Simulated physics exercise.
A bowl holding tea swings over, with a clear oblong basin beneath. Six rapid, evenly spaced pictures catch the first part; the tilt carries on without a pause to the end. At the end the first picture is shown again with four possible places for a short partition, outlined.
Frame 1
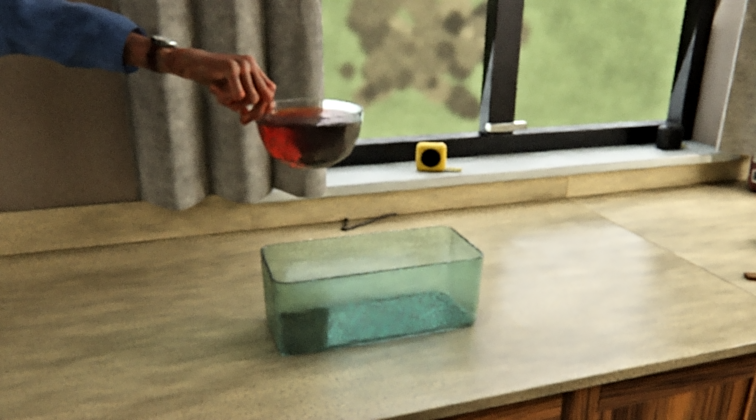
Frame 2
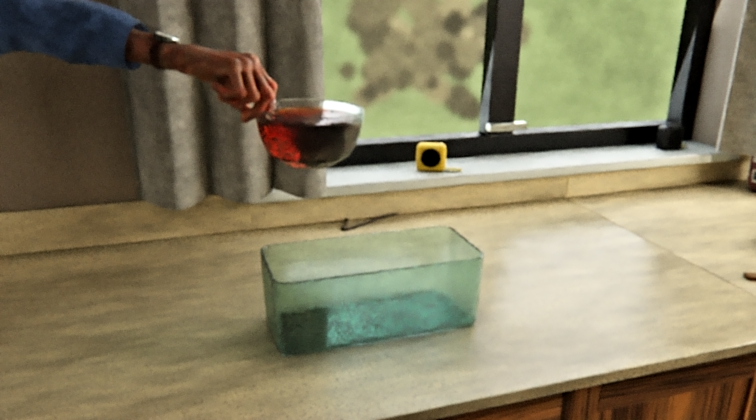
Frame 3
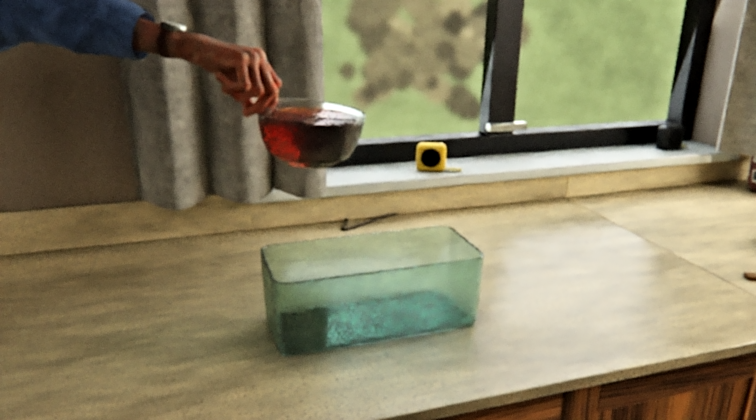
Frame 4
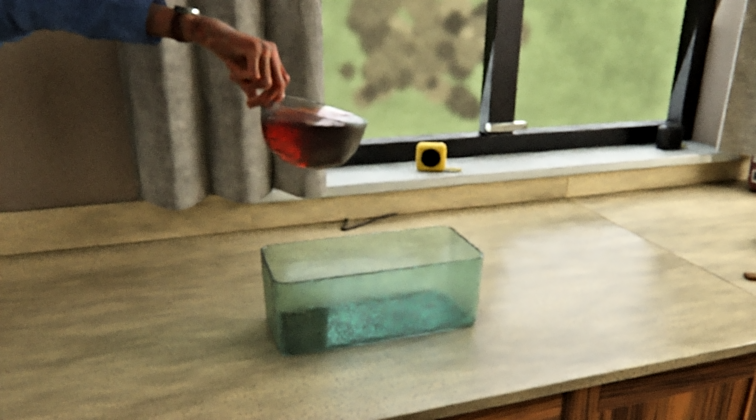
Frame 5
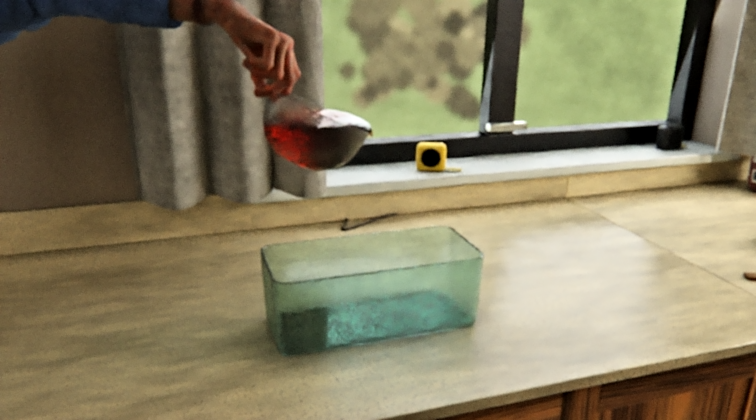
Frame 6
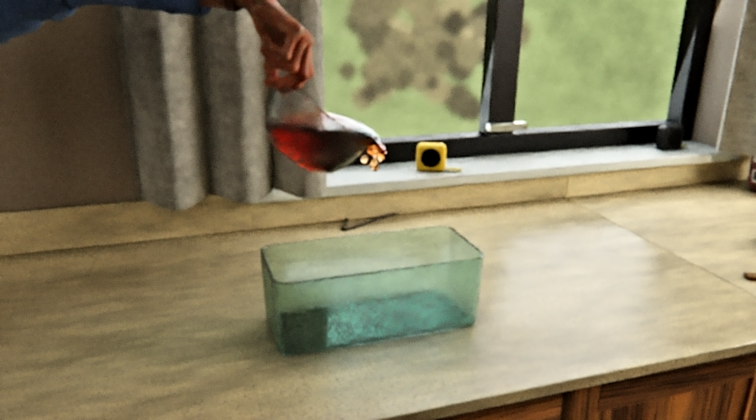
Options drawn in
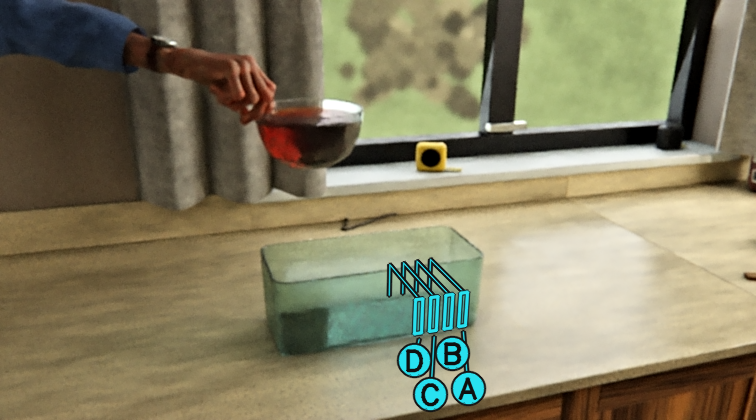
A hand in a blue sleeve and dark watch holds a clear glass bowl of dark red tea at upper left, above a pale green, clear oblong basin on a beige counter. The fixed, slightly raised view shows grey curtains and a black-framed window behind, a yellow tape measure on its sill. The hand shifts slightly right and tips the bowl rightward until tea slips over its lip.
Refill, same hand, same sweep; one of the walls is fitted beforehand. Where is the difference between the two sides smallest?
D.
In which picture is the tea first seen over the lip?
In picture 5.
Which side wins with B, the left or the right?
The left one.
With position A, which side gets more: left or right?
The left one.
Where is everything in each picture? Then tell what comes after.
In the first frame, upright, lip at (358, 105); basin from (278, 354) to (475, 322); nothing has left yet.
In the second frame, upright, lip at (359, 107); nothing has left yet.
In the third frame, tipped about 7°, lip at (361, 111); nothing has left yet.
In the fourth frame, tipped about 15°, lip at (363, 119); nothing has left yet.
In the fifth frame, tipped about 25°, lip at (364, 129); tea is over the lip, down to (364, 129).
In the sixth frame, tipped about 38°, lip at (364, 140); tea is over the lip, down to (370, 164).
In cyan, A at (463, 331); B at (448, 334); C at (434, 336); D at (419, 339).
With A, about 93 % ends left of the wall and 5 % right of it.
With B, about 95 % ends left of the wall and 3 % right of it.
With C, about 75 % ends left of the wall and 23 % right of it.
With D, about 47 % ends left of the wall and 51 % right of it.
